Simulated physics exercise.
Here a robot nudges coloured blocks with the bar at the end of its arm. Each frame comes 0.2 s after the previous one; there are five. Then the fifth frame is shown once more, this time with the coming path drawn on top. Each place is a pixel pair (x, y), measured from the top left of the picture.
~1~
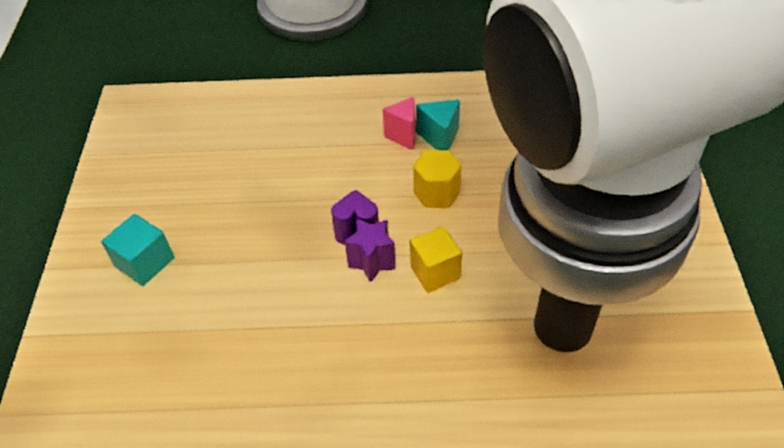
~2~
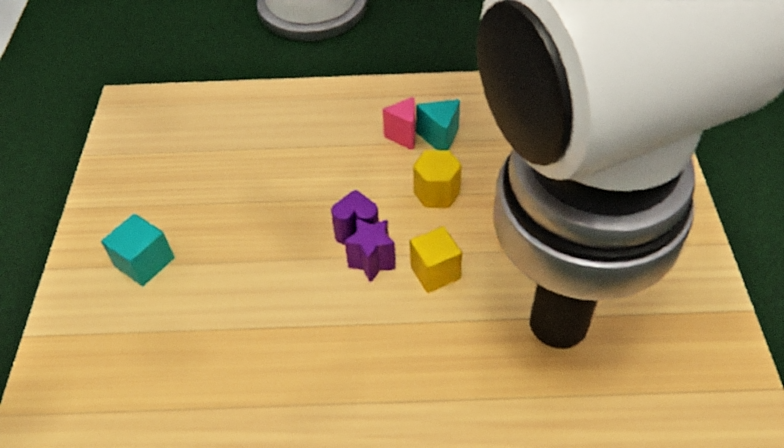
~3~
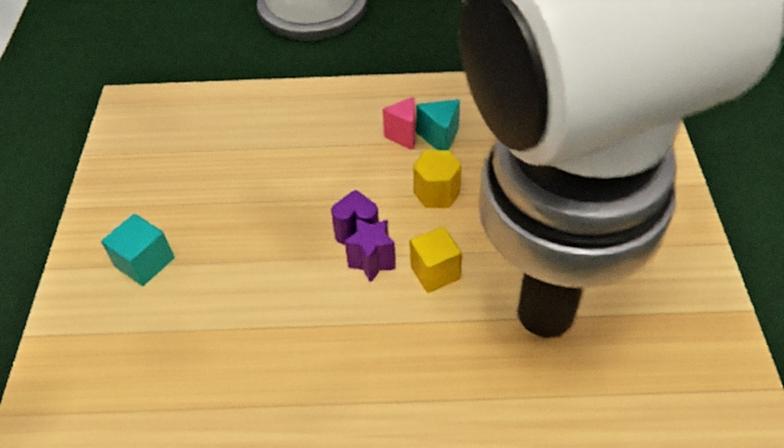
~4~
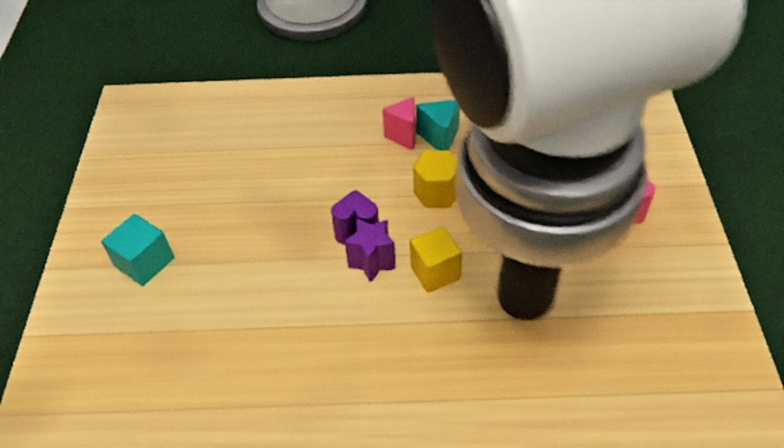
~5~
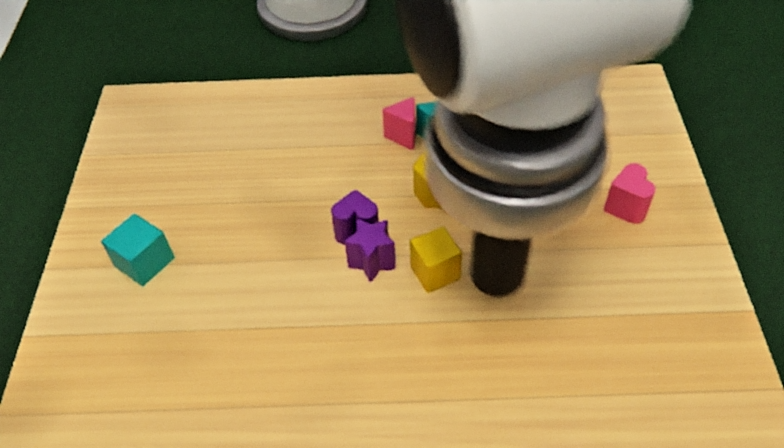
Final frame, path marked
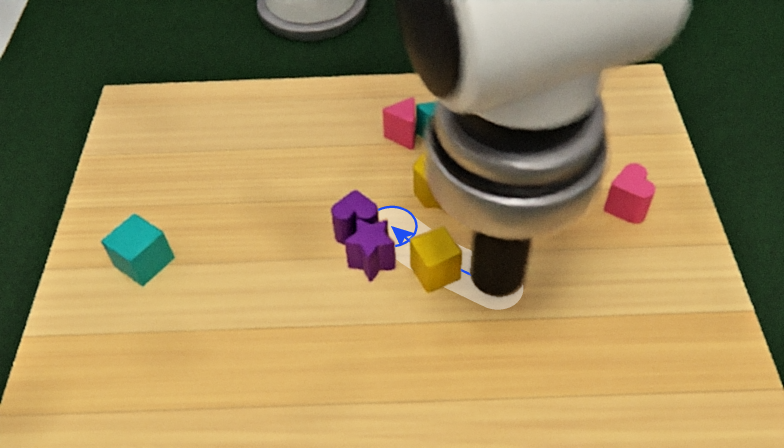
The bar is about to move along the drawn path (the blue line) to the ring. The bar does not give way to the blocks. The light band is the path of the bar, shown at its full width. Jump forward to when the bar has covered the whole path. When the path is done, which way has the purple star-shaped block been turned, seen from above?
It makes a counterclockwise turn.
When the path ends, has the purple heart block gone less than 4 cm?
In short: Yes.
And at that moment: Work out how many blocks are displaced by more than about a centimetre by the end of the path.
Once the path ends, three or more blocks will have shifted.
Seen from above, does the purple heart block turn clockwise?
Yes - that is the case.
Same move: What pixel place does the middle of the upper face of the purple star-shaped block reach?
It is at (321, 246).
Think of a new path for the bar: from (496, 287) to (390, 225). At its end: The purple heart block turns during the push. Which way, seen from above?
Clockwise, looking down.
The line goes from (496, 287) over (439, 259) to (391, 226).
The first path, step by step. Halfway along, bar at (439, 247); purple star-shaped block at (344, 237); yellow square piece at (385, 230), turned 20° anticlockwise.
At the end, bar at (391, 214); purple heart block at (322, 198), turned 60° clockwise; purple star-shaped block at (321, 246), turned 20° anticlockwise; yellow square piece at (352, 220), turned 100° anticlockwise; yellow hexagon unmoved.
